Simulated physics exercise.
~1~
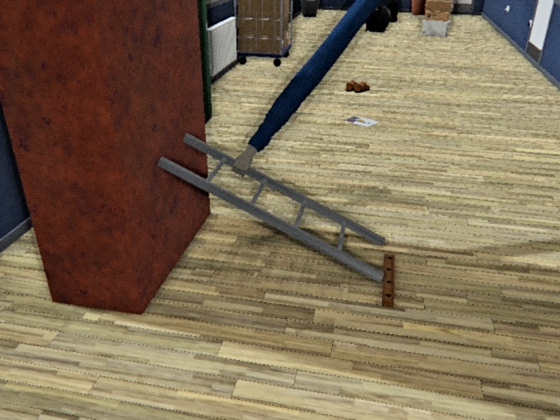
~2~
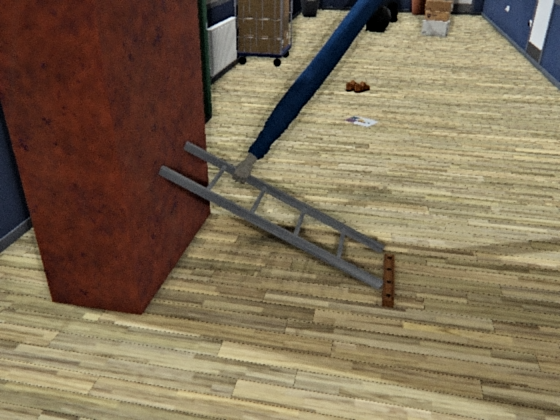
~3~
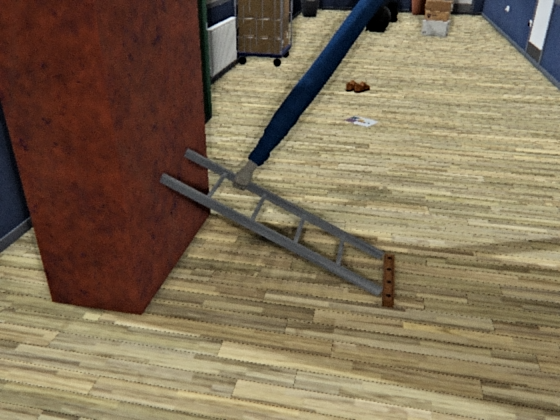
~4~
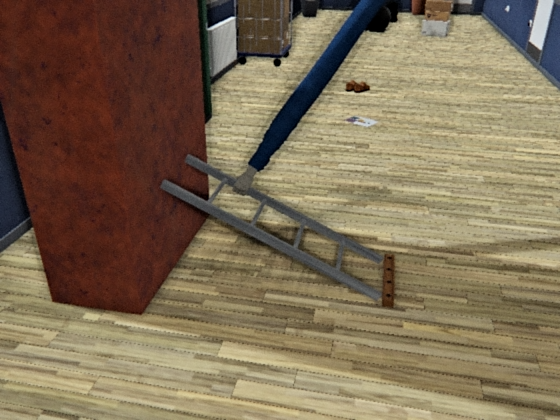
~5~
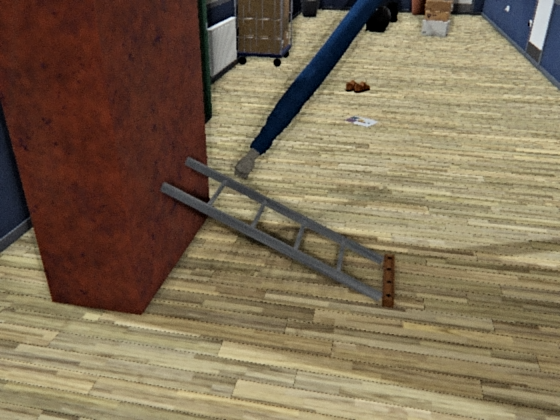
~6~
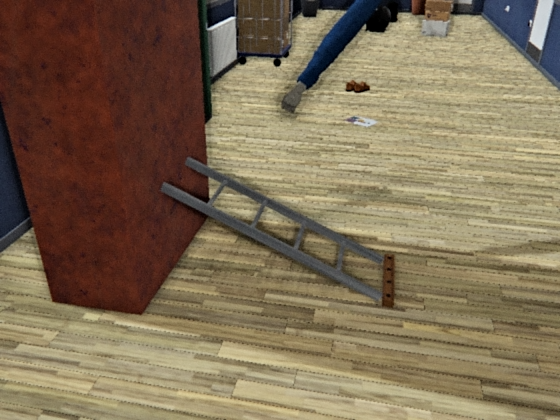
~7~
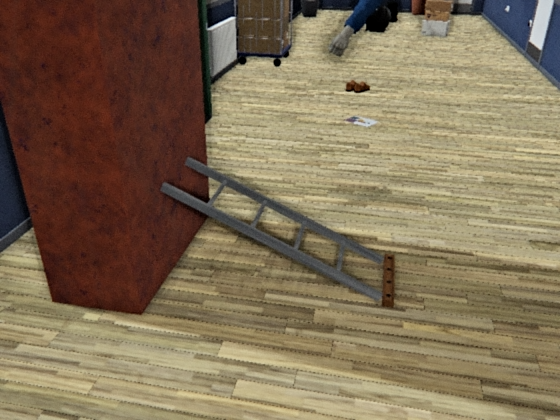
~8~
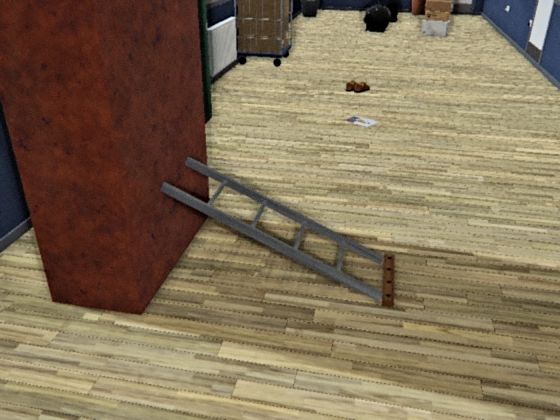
A grey rack settles against a reddish-brown cupboard, the hand withdraws, and it stays leaning.
